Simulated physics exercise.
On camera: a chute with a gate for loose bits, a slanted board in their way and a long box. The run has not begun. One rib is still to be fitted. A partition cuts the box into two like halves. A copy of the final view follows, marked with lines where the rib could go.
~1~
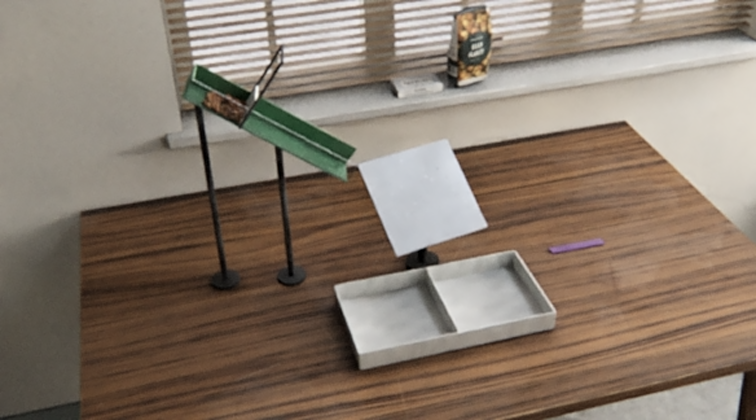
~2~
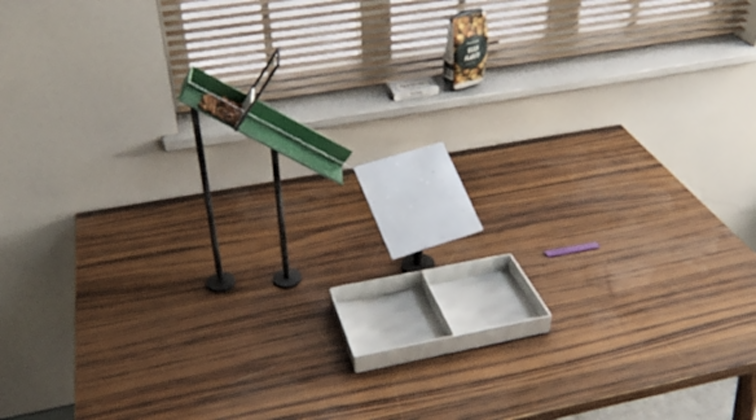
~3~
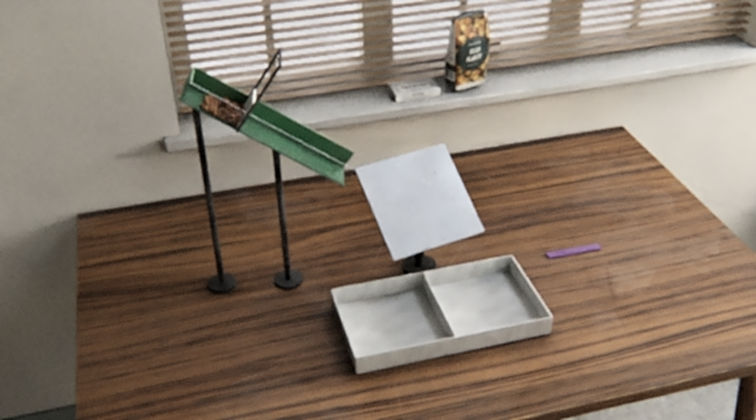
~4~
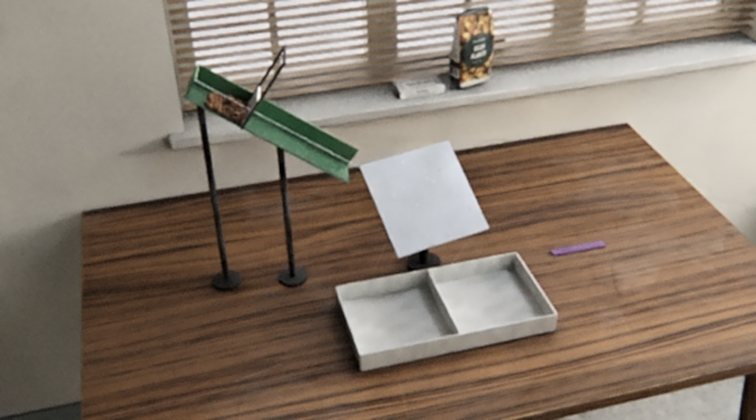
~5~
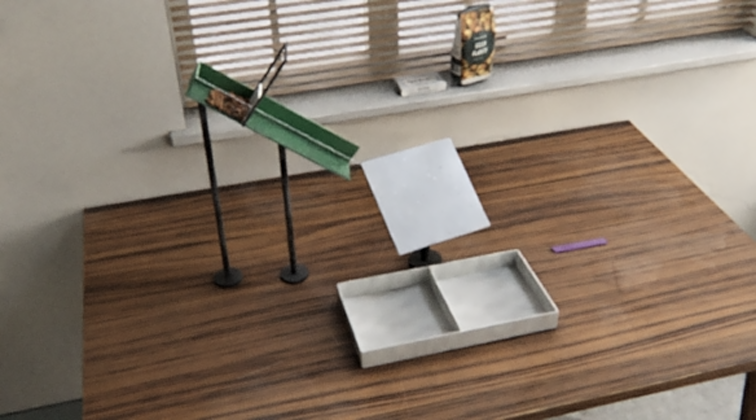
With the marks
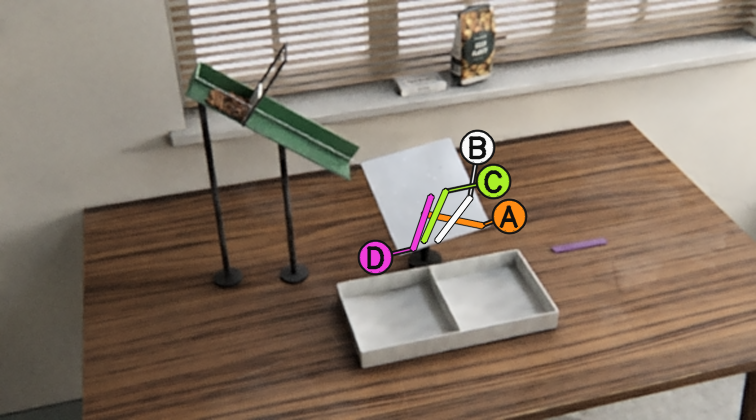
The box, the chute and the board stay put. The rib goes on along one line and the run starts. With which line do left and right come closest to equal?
Use line B.
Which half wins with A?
The right half.
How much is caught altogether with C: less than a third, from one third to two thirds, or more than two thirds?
More than two thirds.
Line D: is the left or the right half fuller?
More lands on the left.
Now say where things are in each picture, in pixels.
The first frame shows load behind the gate (233, 109), cereal balls; lip of the chute (346, 173), sloping gently.
The second frame shows middle of the board (418, 198), tilted fairly steeply; middle of its low edge (439, 244); of its high edge (399, 154).
The third frame shows front corners of the box (356, 357) and (552, 317); front end of its middle wall (456, 336); gate still shut (252, 100).
The fourth frame shows middle of the load (235, 110); lip (348, 174).
The fifth frame shows middle of the load (237, 107); lip (349, 171).
On the marked copy, line A from (424, 213) to (481, 225); line B from (469, 198) to (437, 240); line C from (445, 191) to (424, 240); line D from (430, 197) to (413, 248).
Choosing A, of what is caught, about a tenth in the left half, almost all in the right.
Choosing B, of what is caught, roughly two thirds in the left half, roughly a third in the right.
Choosing C, of what is caught, the larger part in the left half, about a tenth in the right.
Choosing D, of what is caught, the larger part in the left half, roughly a quarter in the right.
